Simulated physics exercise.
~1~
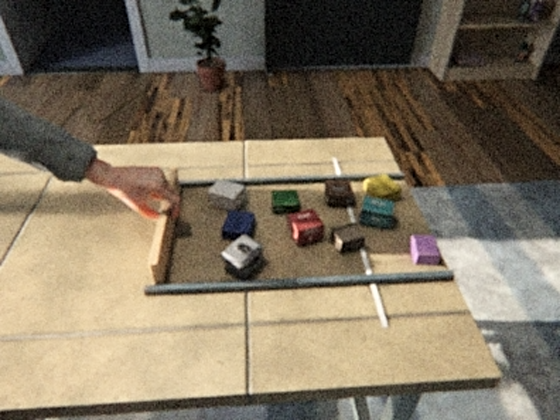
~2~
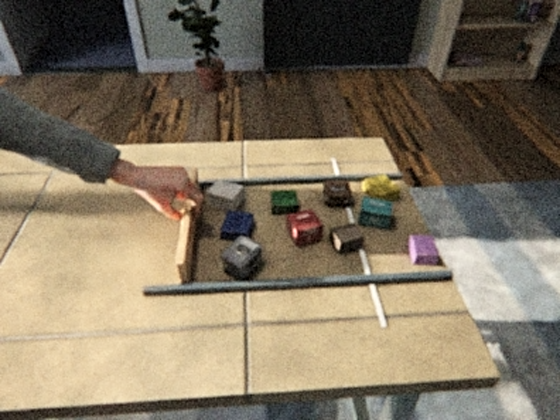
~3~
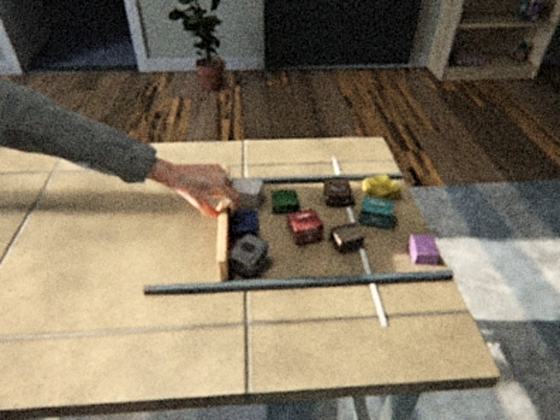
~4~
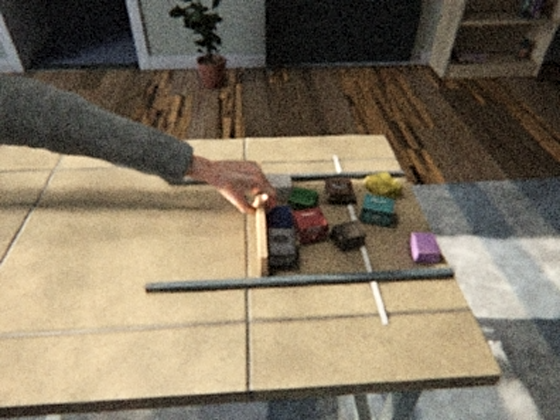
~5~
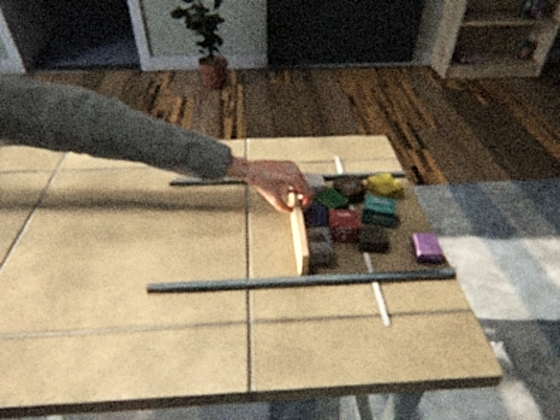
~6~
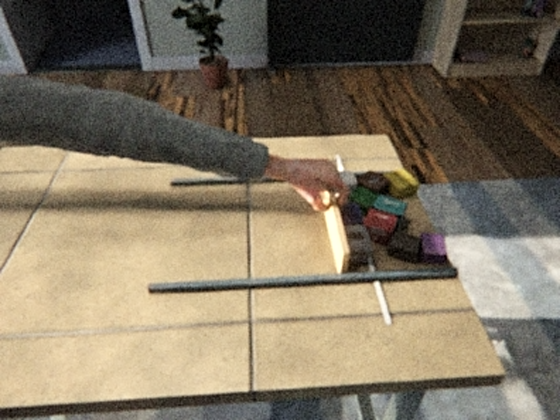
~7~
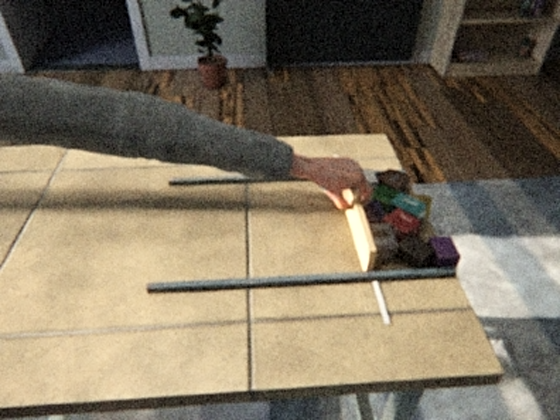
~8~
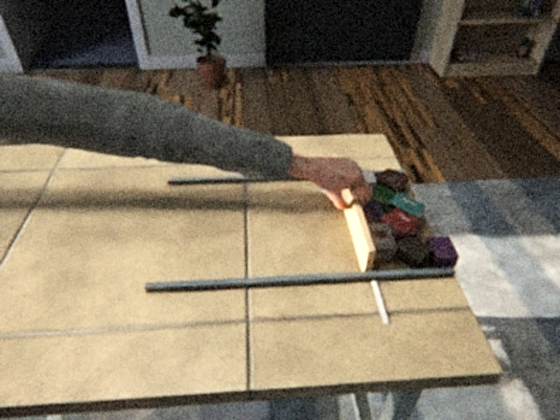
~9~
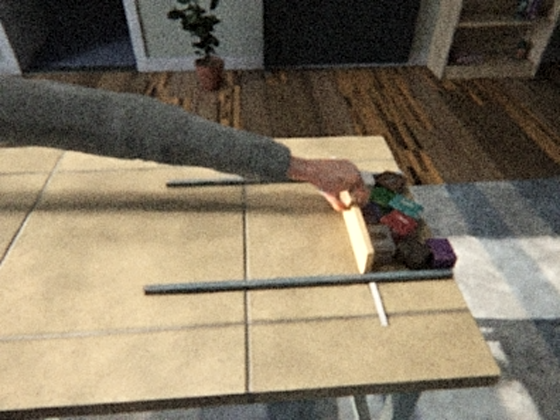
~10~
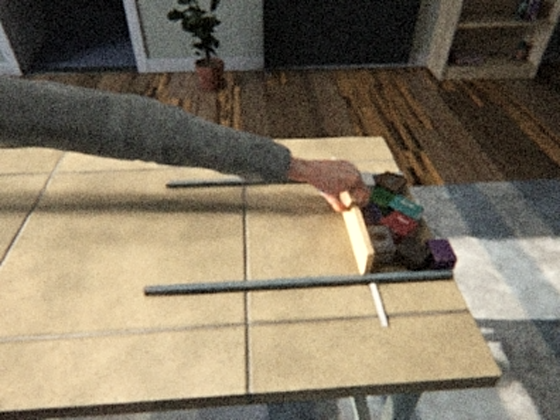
A hand slid an upright wooden board to the right across a tabletop, sweeping small colourful objects into a tight bunch near the edge, where it stopped with most still perched there and the yellow one no longer in sight.
